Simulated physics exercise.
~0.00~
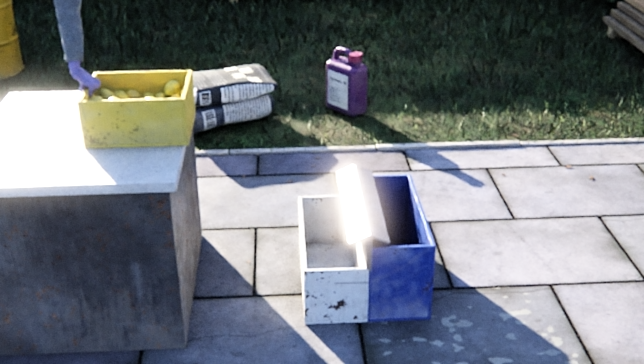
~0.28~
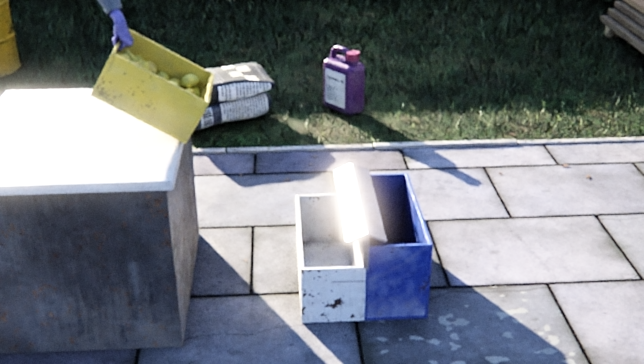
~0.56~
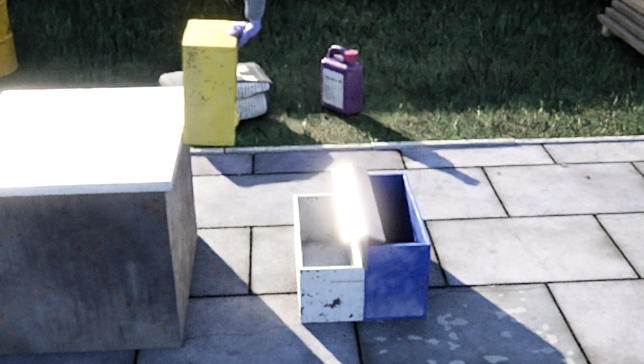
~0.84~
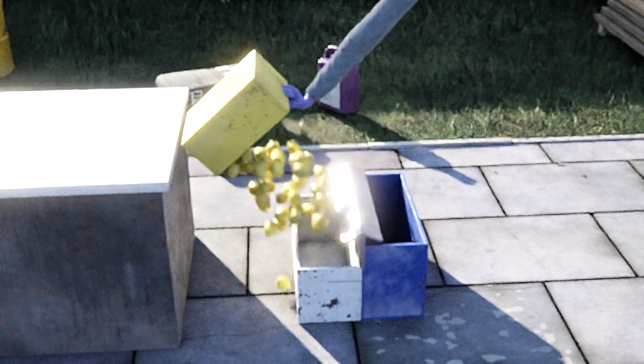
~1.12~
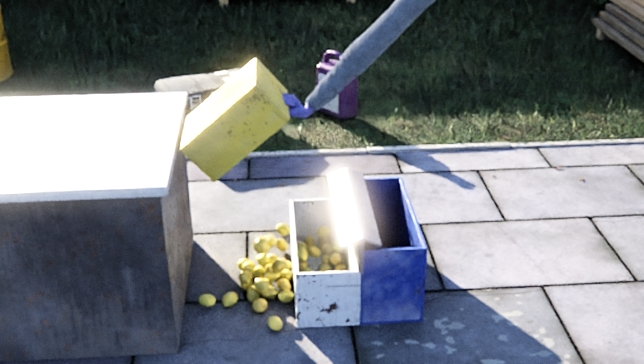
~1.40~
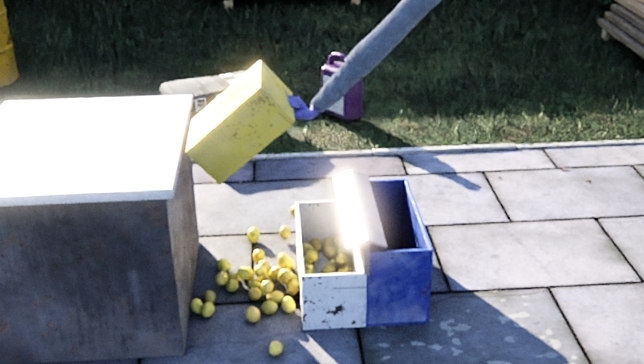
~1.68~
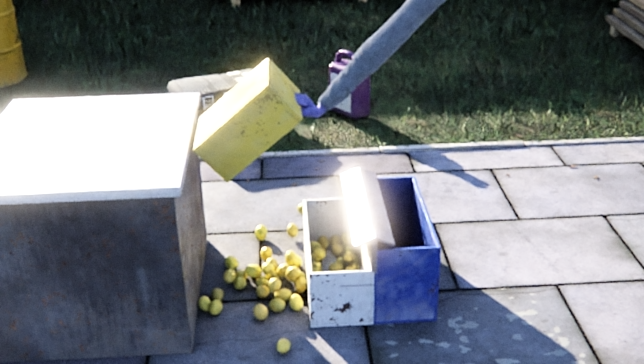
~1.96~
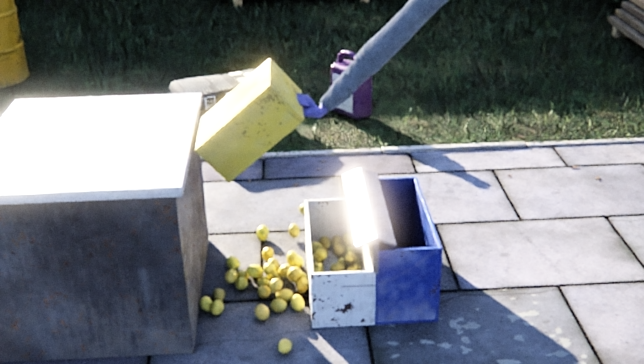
A gloved hand tipped a yellow box of lemons over the edge of a bench until they tumbled out, some landing in the white tote and many scattering on the paving short of it, while none appeared in the blue tub beyond.
